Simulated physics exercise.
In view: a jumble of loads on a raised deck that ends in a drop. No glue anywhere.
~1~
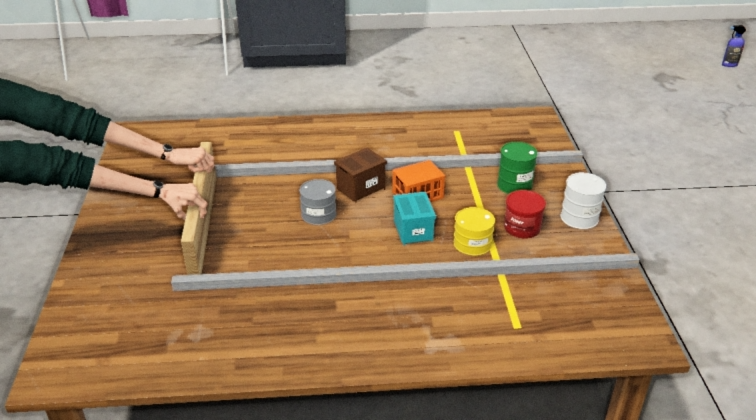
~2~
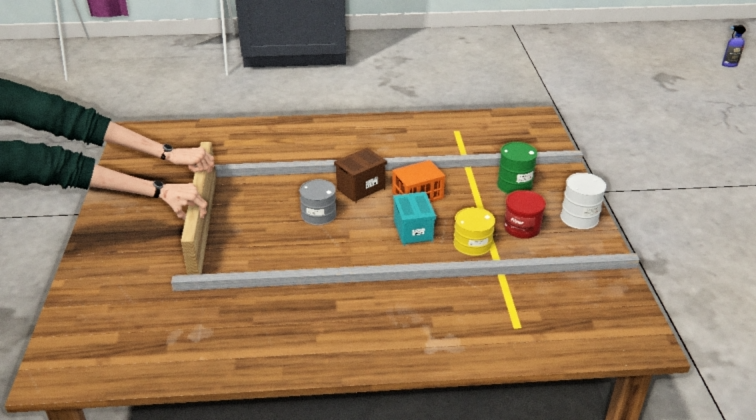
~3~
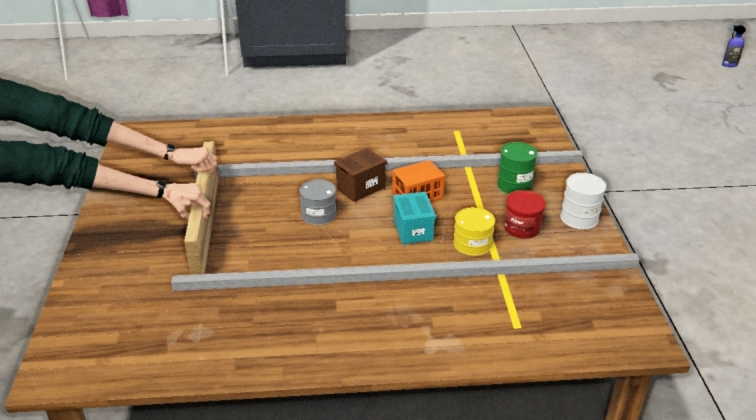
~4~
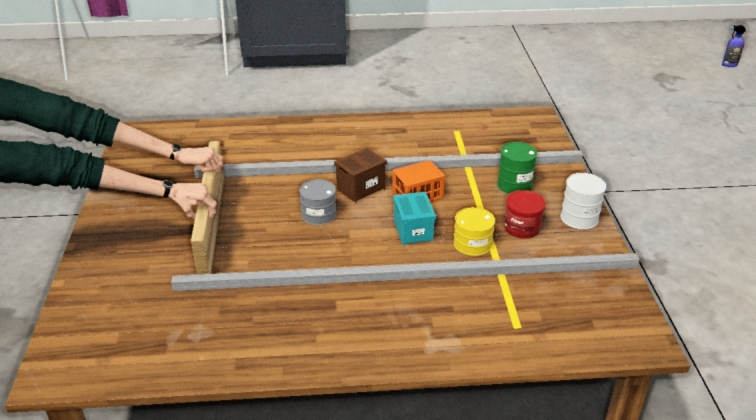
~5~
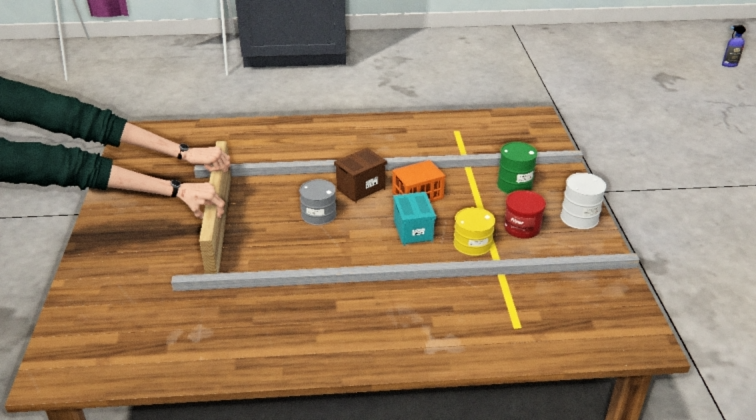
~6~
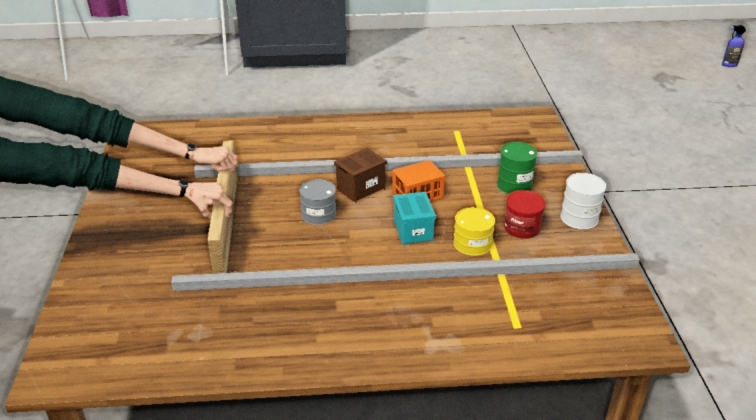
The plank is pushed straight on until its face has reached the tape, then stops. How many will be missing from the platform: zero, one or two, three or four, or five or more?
The number that fall off is zero.
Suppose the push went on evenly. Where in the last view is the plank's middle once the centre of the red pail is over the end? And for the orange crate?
At (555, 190) for the red pail; at (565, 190) for the orange crate.
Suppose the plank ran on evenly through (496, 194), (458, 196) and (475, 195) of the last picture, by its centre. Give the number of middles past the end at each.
In that order 0, 0 and 0.
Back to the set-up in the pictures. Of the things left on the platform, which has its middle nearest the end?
Foremost is the white canister.
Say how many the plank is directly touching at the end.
3 of them.
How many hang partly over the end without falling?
It comes to 0.
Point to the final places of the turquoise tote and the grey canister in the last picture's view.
First (506, 222), then (500, 200).
Early on, none off yet; white canister at rest near (583, 201); green canister at rest near (517, 169); red pail at rest near (524, 215).
Finally, the number that fall off is zero.
